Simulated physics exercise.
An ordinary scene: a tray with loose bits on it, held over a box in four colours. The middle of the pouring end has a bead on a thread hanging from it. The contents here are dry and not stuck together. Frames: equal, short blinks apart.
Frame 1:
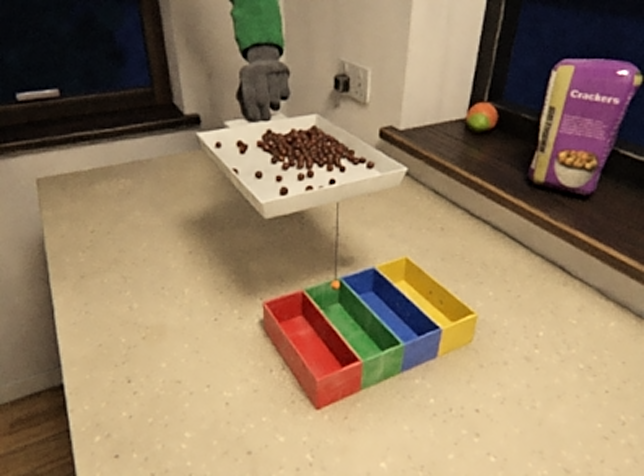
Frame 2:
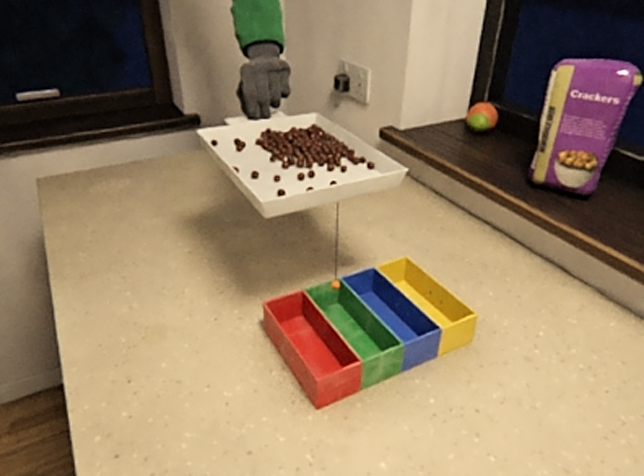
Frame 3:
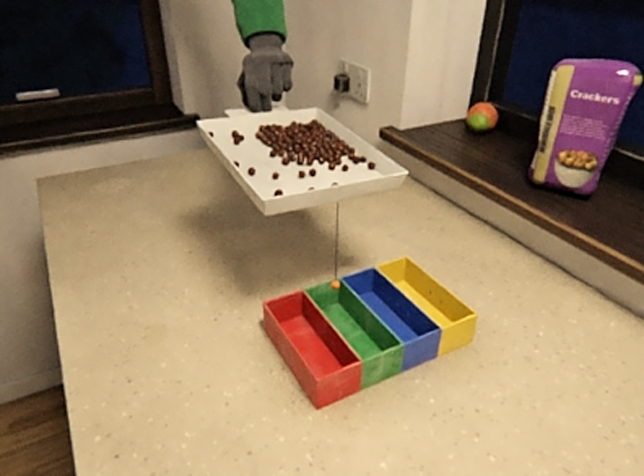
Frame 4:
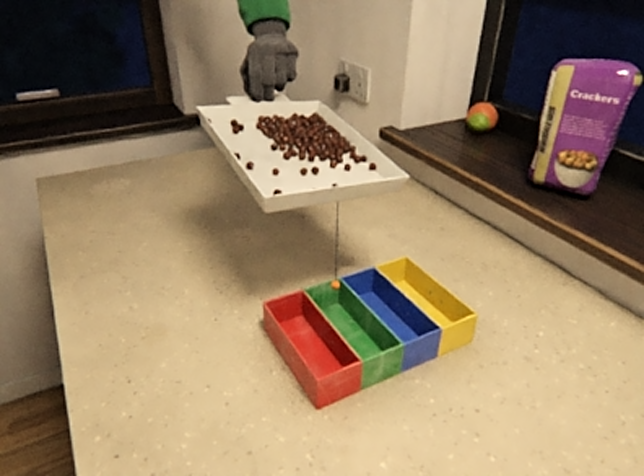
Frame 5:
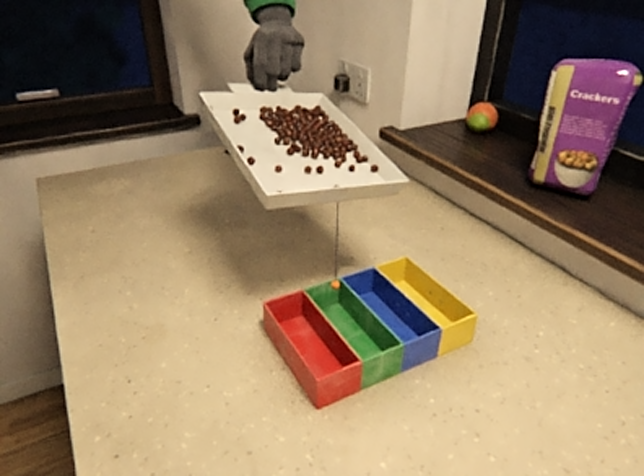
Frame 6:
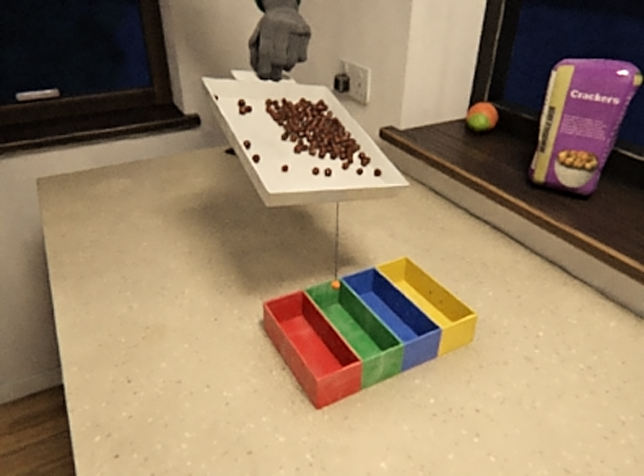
A white tray of chocolate balls, gripped by a gloved hand, starts nearly level above a box with red, green, blue and yellow cells. The hand raises the back of the tray, tilting it gradually toward its right front corner, and the balls shift slightly, then nearly all slide rightward.
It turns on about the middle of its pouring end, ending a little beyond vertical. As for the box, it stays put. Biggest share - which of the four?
Yellow cell.
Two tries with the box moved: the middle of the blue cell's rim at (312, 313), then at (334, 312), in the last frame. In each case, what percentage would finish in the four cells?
First 0 %, then 10 %.
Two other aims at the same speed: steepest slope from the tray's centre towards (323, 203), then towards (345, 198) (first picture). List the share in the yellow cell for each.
Near 0 % and, after that, 20 %.
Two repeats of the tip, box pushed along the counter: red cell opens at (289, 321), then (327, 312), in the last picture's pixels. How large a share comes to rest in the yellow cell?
80 %, then 10 %.
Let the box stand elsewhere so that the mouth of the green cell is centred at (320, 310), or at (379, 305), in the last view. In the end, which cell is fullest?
Yellow; the blue cell.
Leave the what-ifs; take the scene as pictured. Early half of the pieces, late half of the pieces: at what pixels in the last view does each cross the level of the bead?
Roughly (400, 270) first, then roughly (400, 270).
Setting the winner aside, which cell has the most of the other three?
Second: The blue cell.
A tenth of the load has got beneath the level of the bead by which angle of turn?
That happens at around 70°.
Soon after the last picture, tray tipped steeply; most on the tray; a stray few in the yellow cell; a stray few in the blue cell; a small part falling or outside the box.
A little later, tray tipped past a quarter turn; a stray few on the tray; about half in the yellow cell; about a quarter in the blue cell; a stray few in the green cell; a stray few in the red cell; a small part falling or outside the box.
Later still, tray tipped past a quarter turn; about two thirds in the yellow cell; about a quarter in the blue cell; a stray few in the green cell; a stray few in the red cell; a small part falling or outside the box.
By the end, tray tipped past a quarter turn; about two thirds in the yellow cell; about a quarter in the blue cell; a stray few in the green cell; a stray few in the red cell; a small part outside the box.
